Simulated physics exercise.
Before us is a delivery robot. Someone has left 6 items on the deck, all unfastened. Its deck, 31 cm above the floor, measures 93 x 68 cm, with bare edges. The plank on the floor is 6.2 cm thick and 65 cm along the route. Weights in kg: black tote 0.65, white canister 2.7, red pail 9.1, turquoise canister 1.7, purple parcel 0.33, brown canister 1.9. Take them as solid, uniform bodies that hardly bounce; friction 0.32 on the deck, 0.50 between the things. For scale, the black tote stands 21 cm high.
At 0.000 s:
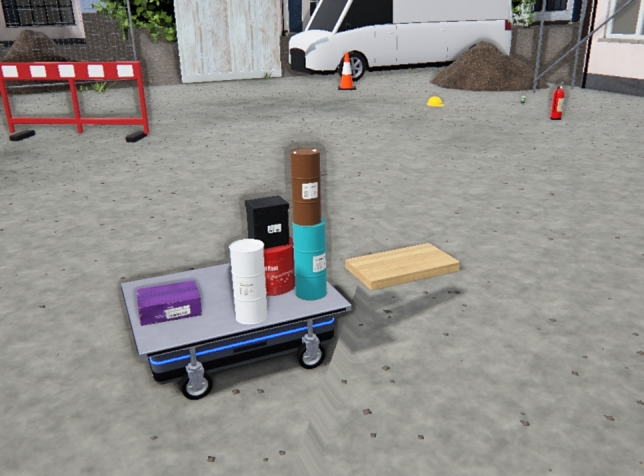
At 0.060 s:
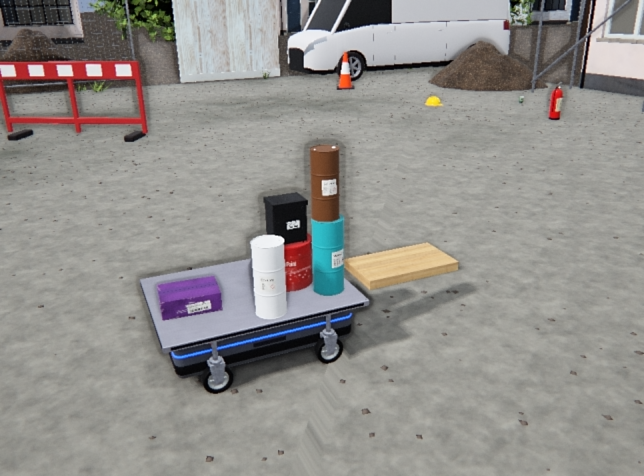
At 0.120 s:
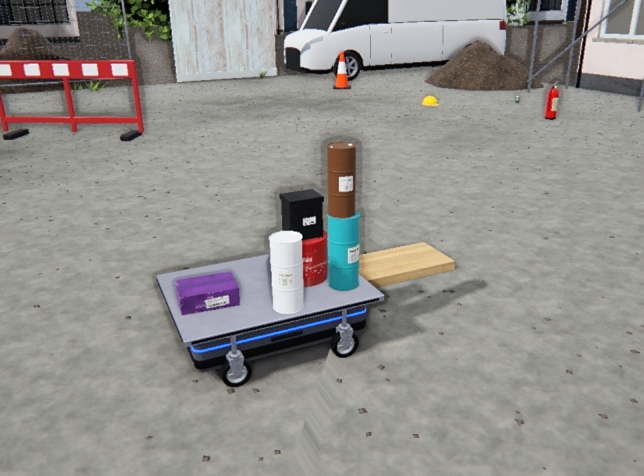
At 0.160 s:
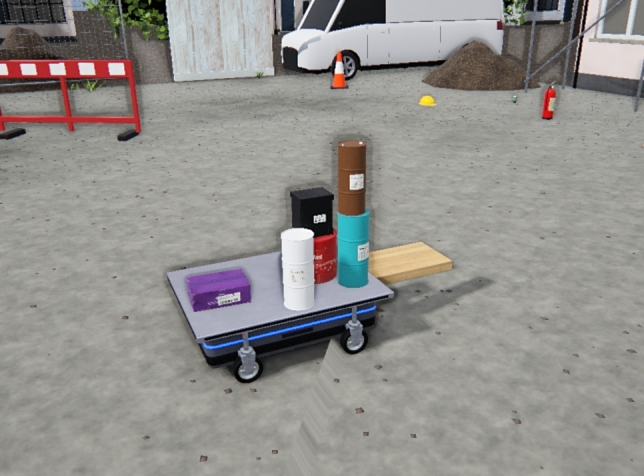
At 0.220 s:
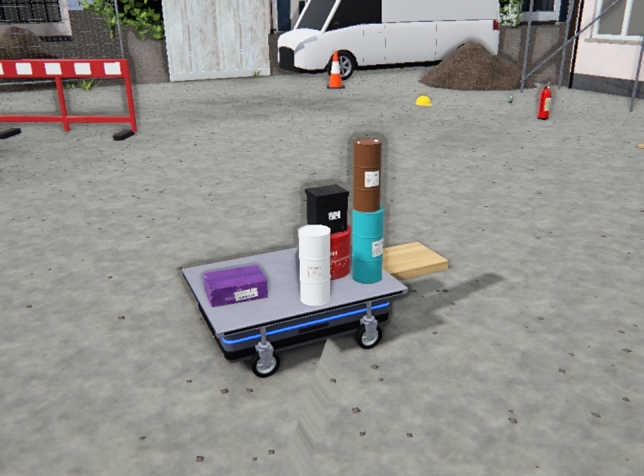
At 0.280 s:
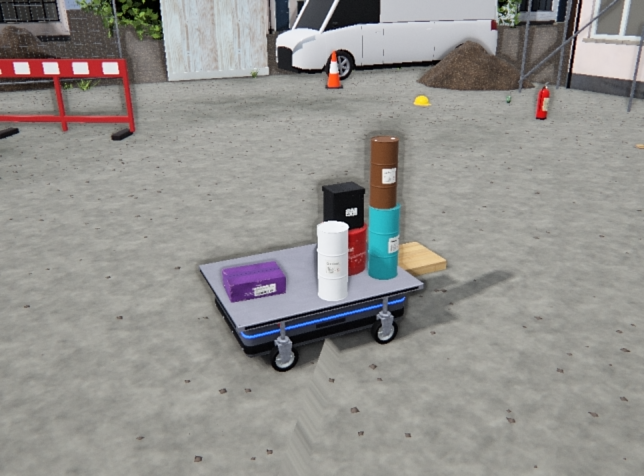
A low grey wheeled cart stands in a gravelly yard seen from above, with a white van, dirt mound, traffic cone and red-and-white barrier behind. On its deck sit a purple box at left, a white canister in front, a black container on a red one, and a brown canister on a turquoise one. The cart rolls steadily rightward, increasingly hiding the wooden plank, while the view shifts slightly.
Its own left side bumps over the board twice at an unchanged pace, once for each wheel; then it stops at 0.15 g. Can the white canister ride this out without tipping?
The white canister keeps standing.
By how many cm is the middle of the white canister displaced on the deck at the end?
Some 2 cm.
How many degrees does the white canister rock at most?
About 6°.
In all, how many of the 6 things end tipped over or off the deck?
In all, 3.
After 0.68 s, cart 116 cm along; black tote 38° off upright; red pail 14° off upright; brown canister 6° off upright.
After 1.08 s, cart 184 cm along; brown canister now off the deck; black tote on its side; turquoise canister 32° off upright.
After 1.68 s, cart 271 cm along; turquoise canister now off the deck; white canister 4° off upright; black tote 43° off upright.
In the end (3.0 s), off the deck and tipped over, turquoise canister and brown canister; toppled on the deck, black tote; the other 3 under 10 cm from the start.
